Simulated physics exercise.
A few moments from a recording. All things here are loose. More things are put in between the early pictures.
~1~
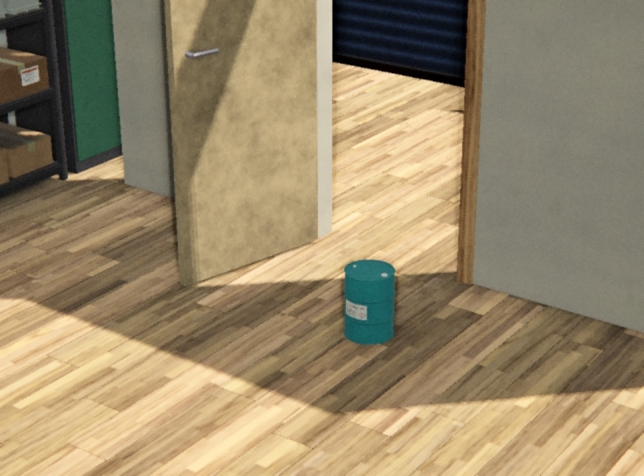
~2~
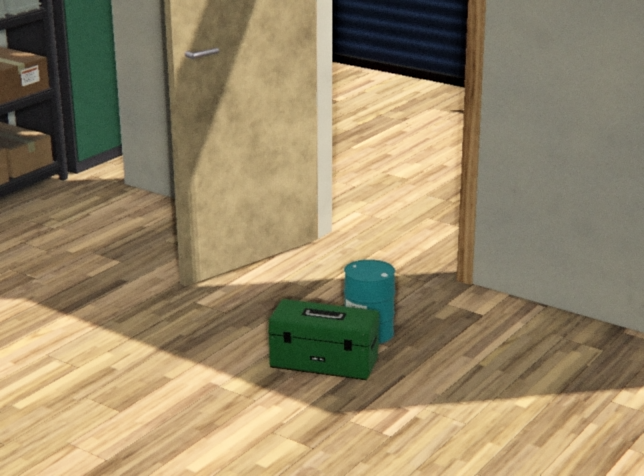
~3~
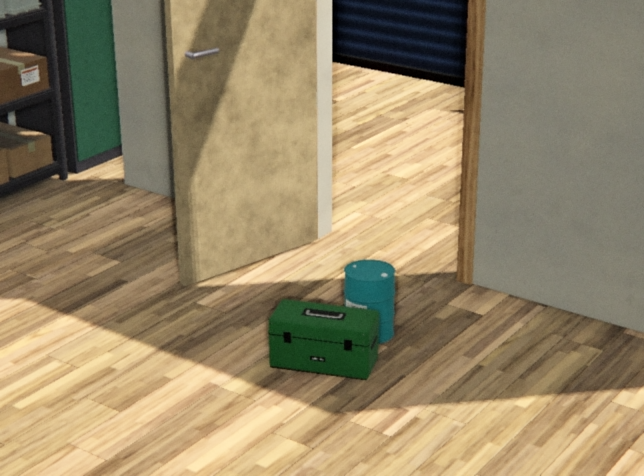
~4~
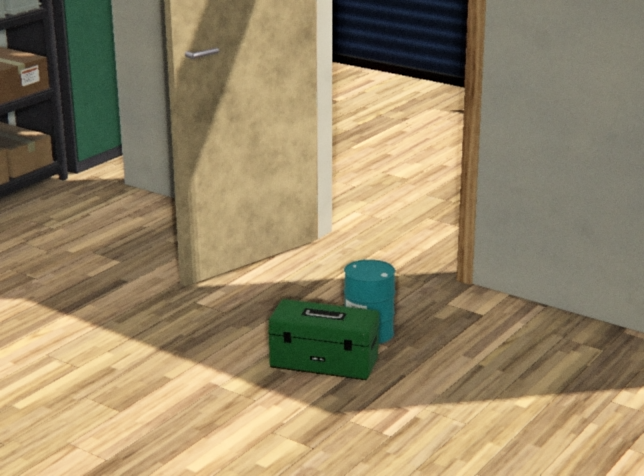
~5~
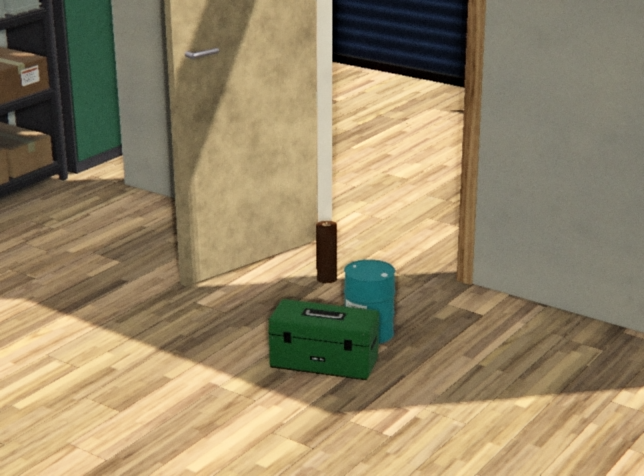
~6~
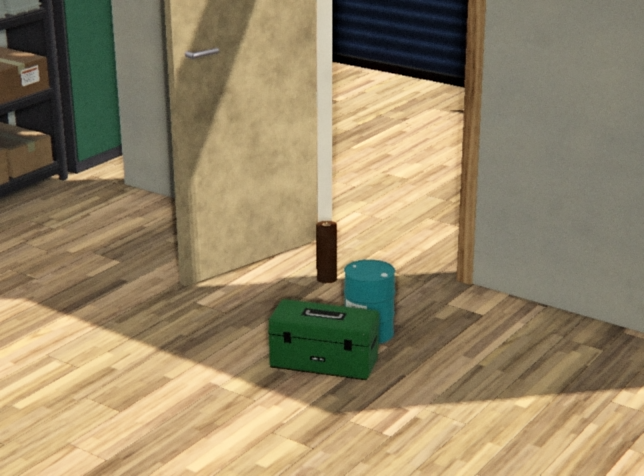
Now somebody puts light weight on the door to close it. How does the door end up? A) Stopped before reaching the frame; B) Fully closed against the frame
Option B: Fully closed against the frame.
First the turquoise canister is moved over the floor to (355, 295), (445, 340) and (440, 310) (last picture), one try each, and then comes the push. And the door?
In order, the door is hindered, swings completely to, swings completely to.
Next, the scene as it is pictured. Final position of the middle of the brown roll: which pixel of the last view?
Pretty much around (424, 227), I'd say.
Then, 0.80 s past the last view, door at 62°.
Then, 1.20 s past the last view, door at 26°; brown roll displaced well along near (378, 248).
Then, 1.50 s past the last view, door at 1°; brown roll displaced well along near (418, 235).
Then, 1.90 s past the last view, door at 0°; brown roll on its side near (439, 234).
Finally, door at 0°; down or leaning hard on the floor, brown roll; the other 2 still in place. Final places as the last picture's camera would see them, brown roll near (424, 227).
